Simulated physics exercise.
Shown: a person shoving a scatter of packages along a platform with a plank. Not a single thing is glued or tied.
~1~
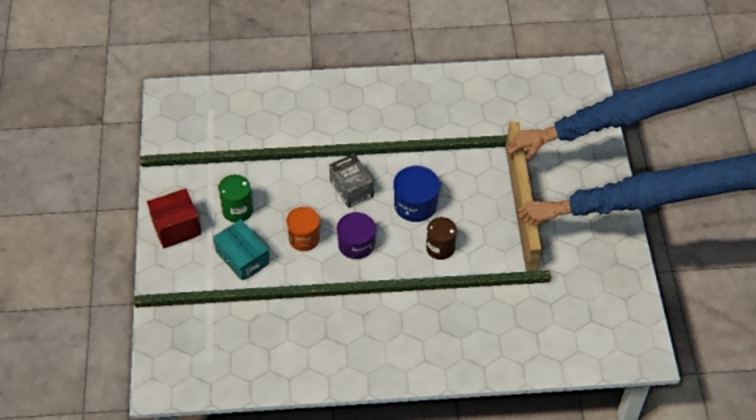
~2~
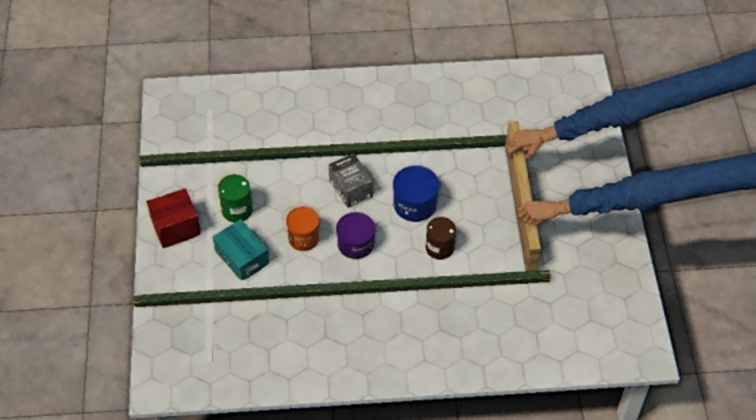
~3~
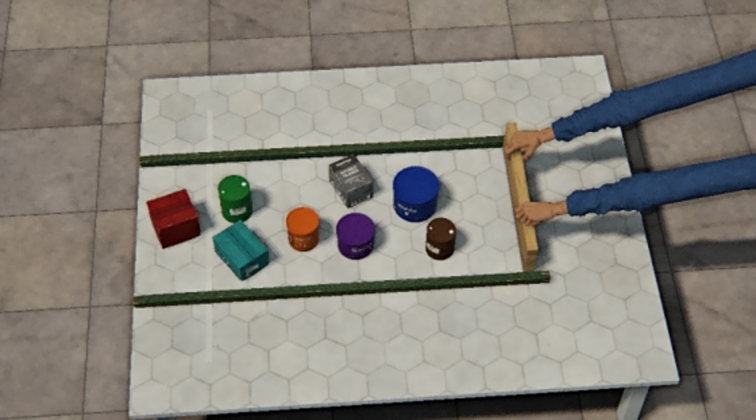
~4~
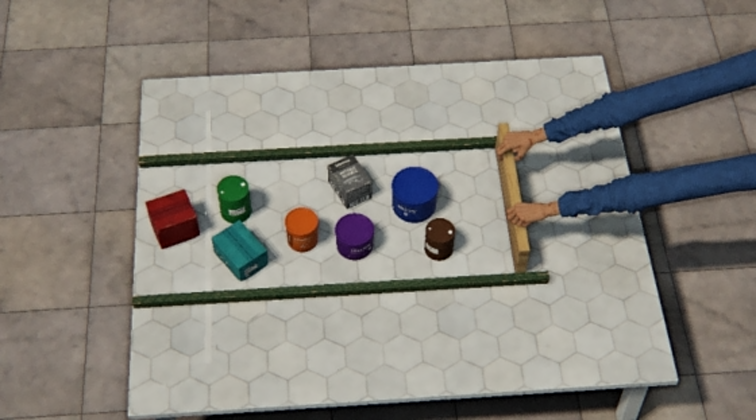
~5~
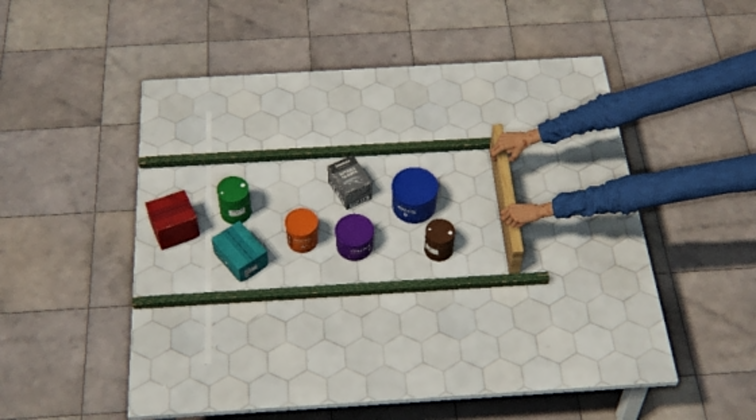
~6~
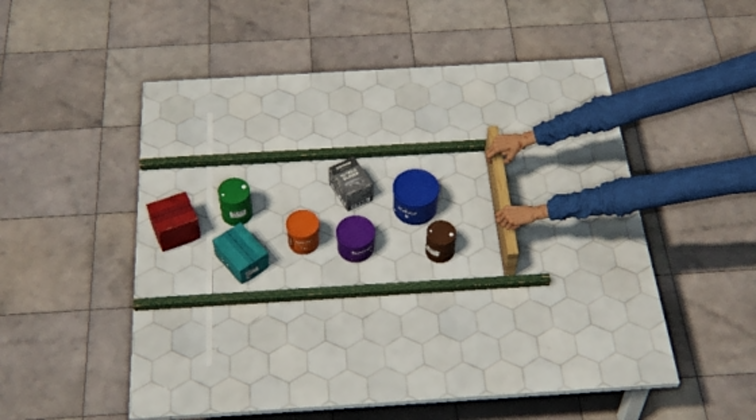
A person in blue sleeves, only the arms visible, reaches in from the right over a pale hexagon-tiled table on a paved floor, seen from above. Between two dark green strips sit a red box, green canister, turquoise box, orange pail, gray container, purple pail, blue pail and brown canister, from left to right. Both hands slide the wooden plank slightly left, while the containers stay essentially still and untouched.
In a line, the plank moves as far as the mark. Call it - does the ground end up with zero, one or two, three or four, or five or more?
The ground ends up with one or two.
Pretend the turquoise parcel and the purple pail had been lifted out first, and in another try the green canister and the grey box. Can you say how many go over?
The counts: 0 and 1.
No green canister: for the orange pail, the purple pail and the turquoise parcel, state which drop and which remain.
The orange pail holds on; the purple pail remains up; the turquoise parcel stays on.
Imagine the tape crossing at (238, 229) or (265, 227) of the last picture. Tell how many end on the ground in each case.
Respectively 0 and 0.
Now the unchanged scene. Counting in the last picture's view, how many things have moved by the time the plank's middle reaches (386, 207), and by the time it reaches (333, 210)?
By the first moment it's 4, by the second it's 5.
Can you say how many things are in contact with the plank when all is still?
The count comes out at 4.
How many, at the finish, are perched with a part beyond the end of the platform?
2, I think.
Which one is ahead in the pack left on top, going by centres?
Green canister.
Soon after, none off yet; red parcel at rest near (174, 222); green canister at rest near (235, 202); turquoise parcel at rest near (241, 254).
Then, none off yet; red parcel moving near (171, 222); green canister moved about its own width near (202, 202); turquoise parcel moved about its own width near (213, 263).
By the end, the number that fall off is one or two; fallen, red parcel.
